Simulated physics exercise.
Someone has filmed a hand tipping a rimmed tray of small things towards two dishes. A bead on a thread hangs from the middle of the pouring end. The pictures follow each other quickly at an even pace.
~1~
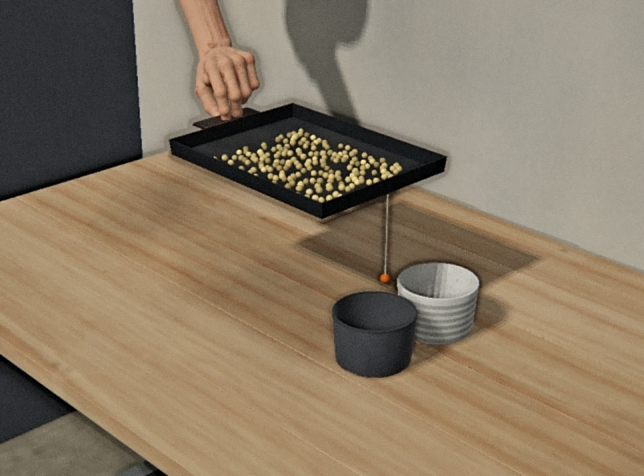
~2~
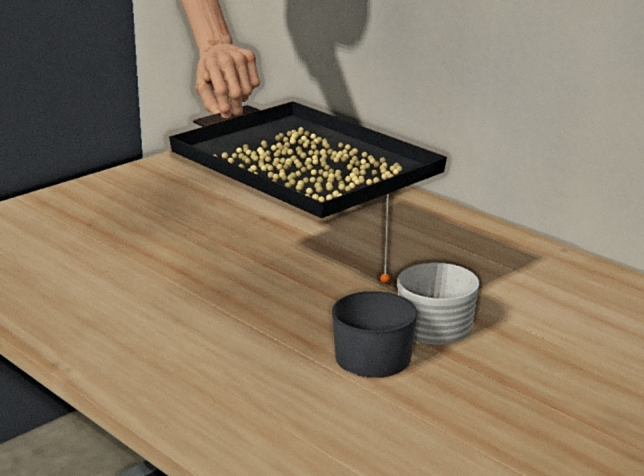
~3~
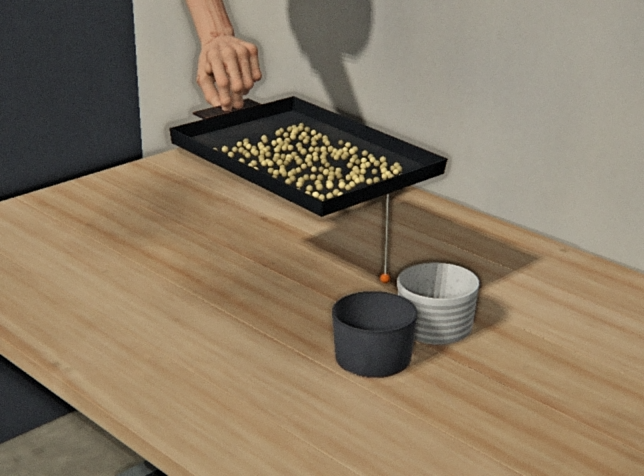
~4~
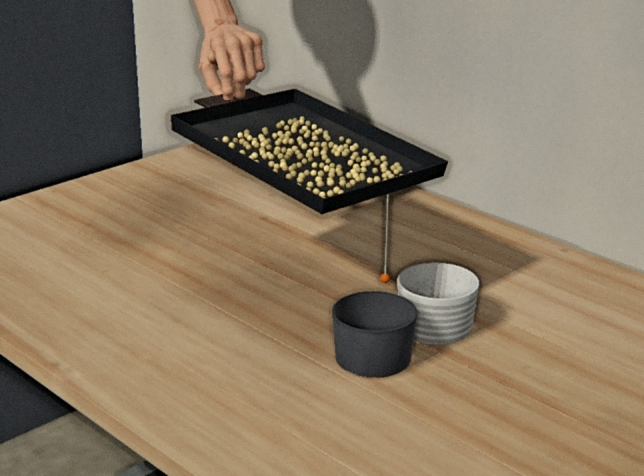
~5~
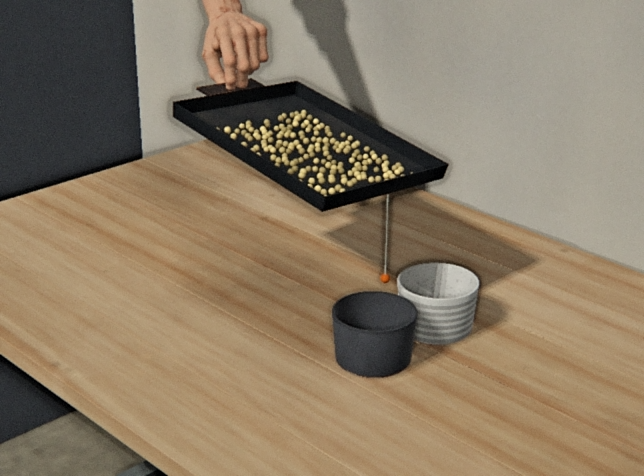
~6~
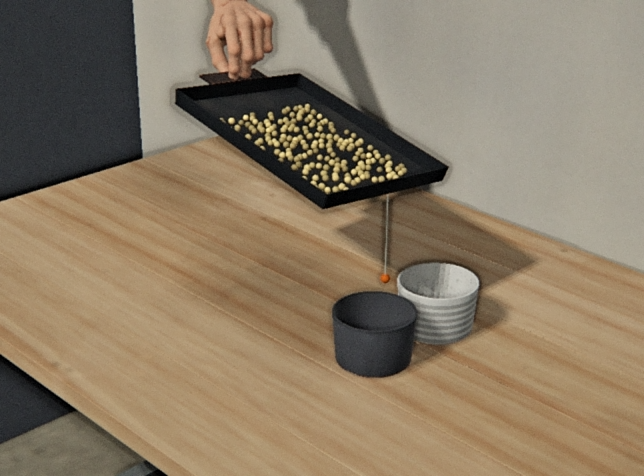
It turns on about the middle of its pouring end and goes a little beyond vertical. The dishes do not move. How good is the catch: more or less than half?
The two hold more than half of the load.
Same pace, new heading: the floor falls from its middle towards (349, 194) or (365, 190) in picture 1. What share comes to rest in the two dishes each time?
Roughly 50 per cent, and 60 per cent.
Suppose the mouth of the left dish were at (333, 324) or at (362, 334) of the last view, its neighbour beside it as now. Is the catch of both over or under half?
In turn: Below a half; under half.
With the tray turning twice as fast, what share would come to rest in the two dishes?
Roughly 60 in a hundred.
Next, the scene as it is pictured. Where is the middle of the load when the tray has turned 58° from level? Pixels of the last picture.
Roughly at (409, 176).
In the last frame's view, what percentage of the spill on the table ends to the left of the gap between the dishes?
Some 30 per cent.
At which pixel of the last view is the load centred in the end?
Roughly at (438, 317).
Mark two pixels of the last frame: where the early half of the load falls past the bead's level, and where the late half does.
Early half (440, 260), late half (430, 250).
Just after the last frame, tray tipped steeply; almost all on the tray; just a few in the right dish; just a few outside both; just a few in the air.
A moment on, tray tipped right over; roughly two thirds on the tray; about a tenth in the right dish; just a few outside both; roughly a quarter in the air.
Further on, tray tipped past a quarter turn; roughly two thirds in the right dish; roughly a third outside both.
When it is over, tray tipped past a quarter turn; not one in the left dish; roughly two thirds in the right dish; roughly a third outside both.
